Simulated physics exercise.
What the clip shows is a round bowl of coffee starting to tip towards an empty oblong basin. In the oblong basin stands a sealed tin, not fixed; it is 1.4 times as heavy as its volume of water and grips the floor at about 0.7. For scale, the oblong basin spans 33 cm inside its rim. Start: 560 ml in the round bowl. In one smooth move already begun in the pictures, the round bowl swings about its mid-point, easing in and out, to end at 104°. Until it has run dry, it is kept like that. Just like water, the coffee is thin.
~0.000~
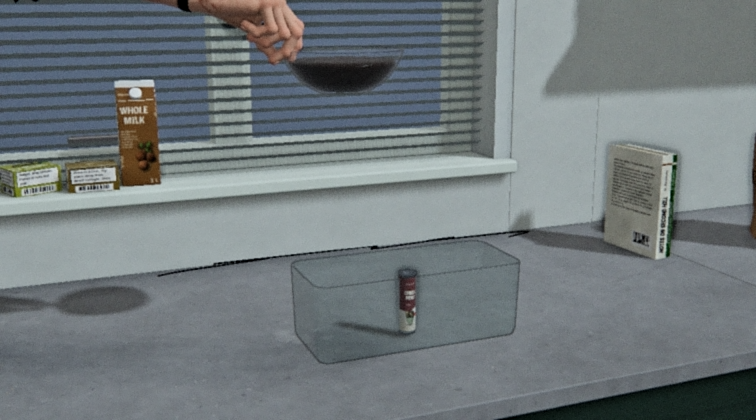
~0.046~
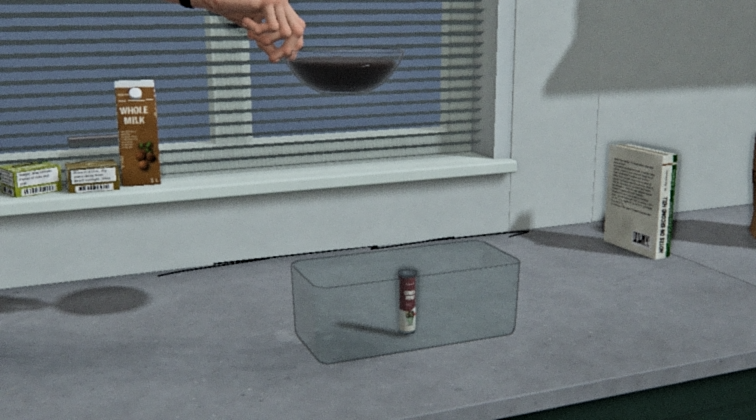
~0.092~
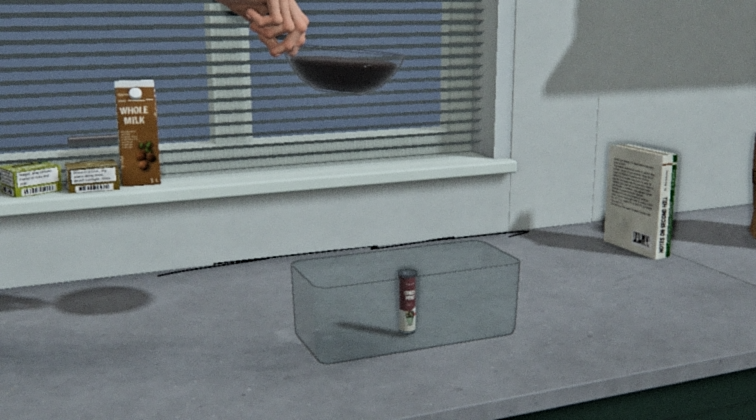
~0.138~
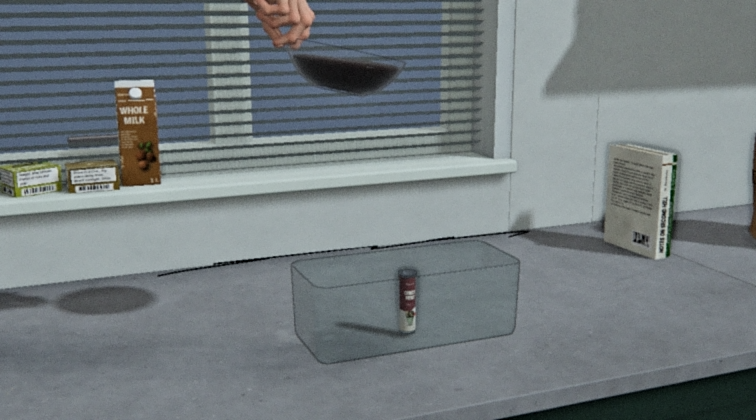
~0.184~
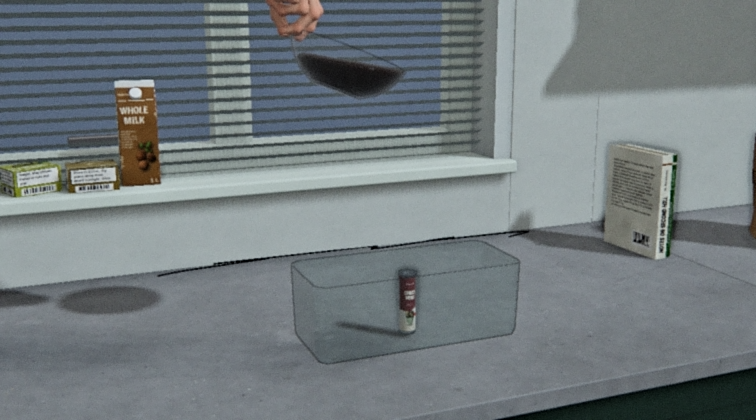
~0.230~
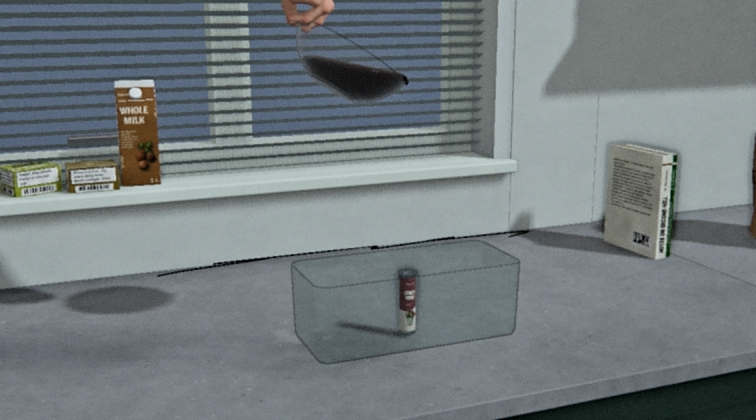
Hand tilting a clear bowl of dark coffee down to the right above a glassy oblong basin, coffee reaching the lowered rim.
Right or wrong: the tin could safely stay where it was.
Wrong, it goes over.
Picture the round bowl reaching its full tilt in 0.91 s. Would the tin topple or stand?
Tips over.
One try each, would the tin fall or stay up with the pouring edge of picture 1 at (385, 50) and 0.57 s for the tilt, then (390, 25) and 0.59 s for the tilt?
In the first try it comes down; in the second it comes down.
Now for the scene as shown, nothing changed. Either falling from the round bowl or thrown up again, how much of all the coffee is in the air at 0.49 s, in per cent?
Some 84 per cent, I reckon.
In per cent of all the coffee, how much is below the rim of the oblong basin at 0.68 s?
That comes to about 88 percent.
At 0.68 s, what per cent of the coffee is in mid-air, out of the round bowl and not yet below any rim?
Estimate: About 12 in a hundred.
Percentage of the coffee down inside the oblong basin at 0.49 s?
I'd estimate some 14 percent of the liquid.
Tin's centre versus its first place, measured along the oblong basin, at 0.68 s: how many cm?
The tin has gone some 3 cm.
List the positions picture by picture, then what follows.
In the first picture, it leans 0°; its right rim is at (398, 49); the coffee meets the walls at (288, 63) and (391, 59); the oblong basin's rim runs from (302, 276) to (501, 252); the tin's top is at (408, 276).
In the second picture, it leans 2°; its right rim is at (399, 51); the coffee meets the walls at (288, 62) and (391, 60).
In the third picture, it leans 6°; its right rim is at (400, 56); the coffee meets the walls at (290, 59) and (392, 63).
In the fourth picture, it leans 13°; its right rim is at (400, 63); the coffee meets the walls at (293, 56) and (394, 66).
In the fifth picture, it leans 22°; its right rim is at (400, 73); the coffee meets the walls at (297, 55) and (397, 69).
In the sixth picture, it leans 33°; its right rim is at (398, 85); the coffee meets the walls at (303, 58) and (384, 70); 6 per cent is over the edge.
After 0.49 s the tilt is 96° and 1 per cent is still to pour; the tin stands where it began.
After 0.68 s the tilt is 104° and 0 per cent is still to pour; the tin leans 17°.
After 0.88 s the tilt is 104° and 0 per cent is still to pour; the tin lies on its side.
After 1.10 s the tilt is 104° and 0 per cent is still to pour; the tin lies on its side.
In the end the tin lies on its side.
